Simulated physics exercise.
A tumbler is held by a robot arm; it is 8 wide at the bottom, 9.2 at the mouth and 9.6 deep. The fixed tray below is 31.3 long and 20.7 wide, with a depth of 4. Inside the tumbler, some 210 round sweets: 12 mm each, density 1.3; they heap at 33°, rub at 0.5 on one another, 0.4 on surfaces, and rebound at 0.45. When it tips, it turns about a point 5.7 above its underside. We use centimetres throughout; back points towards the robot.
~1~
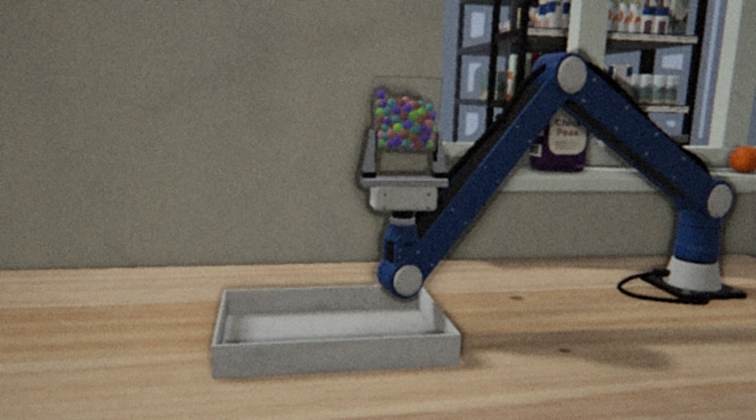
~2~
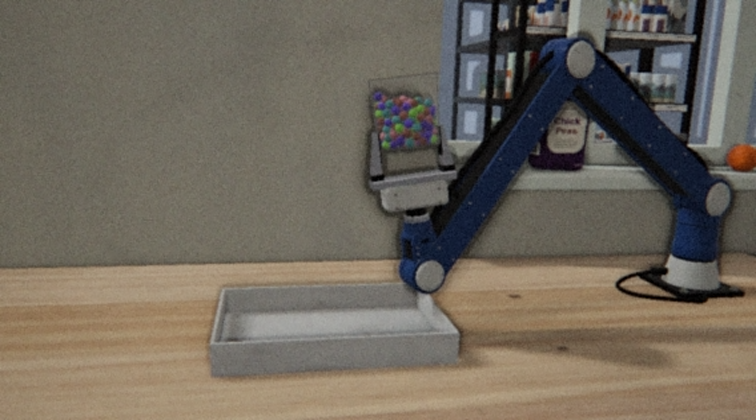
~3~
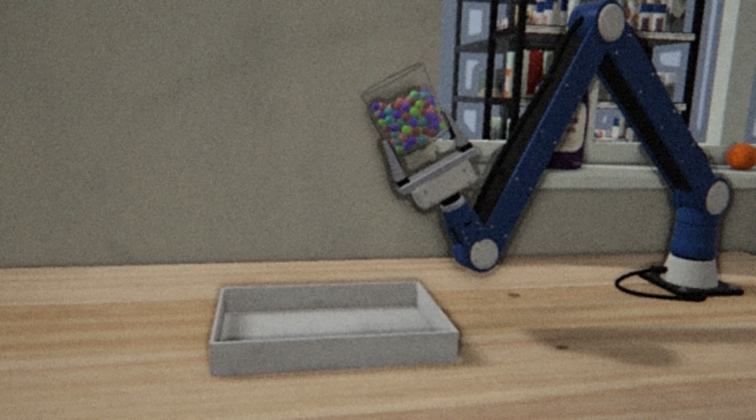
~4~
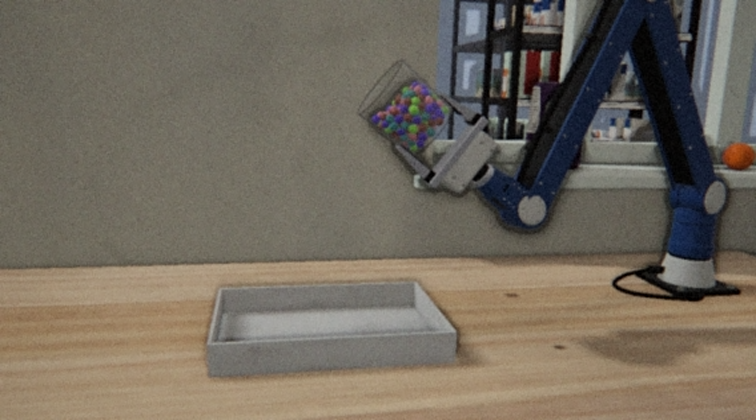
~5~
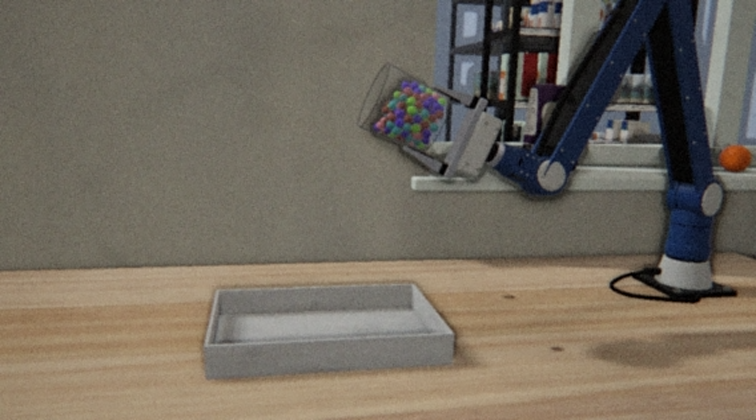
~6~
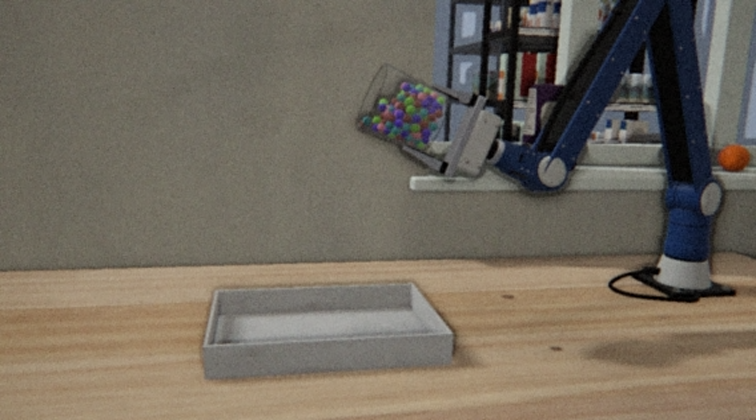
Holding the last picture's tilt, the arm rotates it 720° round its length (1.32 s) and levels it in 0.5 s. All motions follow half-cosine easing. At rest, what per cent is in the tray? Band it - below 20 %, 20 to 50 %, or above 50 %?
My answer is below 20 %.
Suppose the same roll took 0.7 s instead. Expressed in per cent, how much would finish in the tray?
You'd be looking at some 0 per cent.
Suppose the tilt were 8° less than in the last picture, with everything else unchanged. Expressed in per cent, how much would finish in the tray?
Then roughly 0 per cent.
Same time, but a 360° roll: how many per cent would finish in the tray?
It would be roughly 10 percent.
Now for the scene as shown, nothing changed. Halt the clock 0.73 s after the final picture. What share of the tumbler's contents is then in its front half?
About 60 per cent.
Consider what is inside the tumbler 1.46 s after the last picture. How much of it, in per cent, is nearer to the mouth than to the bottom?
Mouth-half share: Approx. 35 in a hundred.
Then, 0.73 s later, tipped 68°, highest piece 37 above the table; 200 in the tumbler, 3 in the tray, 3 in flight or on a rim.
Then, 1.46 s later, tipped 56°, highest piece 35 above the table; 188 in the tumbler, 16 in the tray, 2 in flight or on a rim.
Then, 2.02 s later, upright, highest piece 36 above the table; 187 in the tumbler, 19 in the tray.
Then, 2.72 s later, upright, highest piece 36 above the table; 187 in the tumbler, 19 in the tray.
At rest, 187 in the tumbler, 19 in the tray. That is 9 % in the tray.
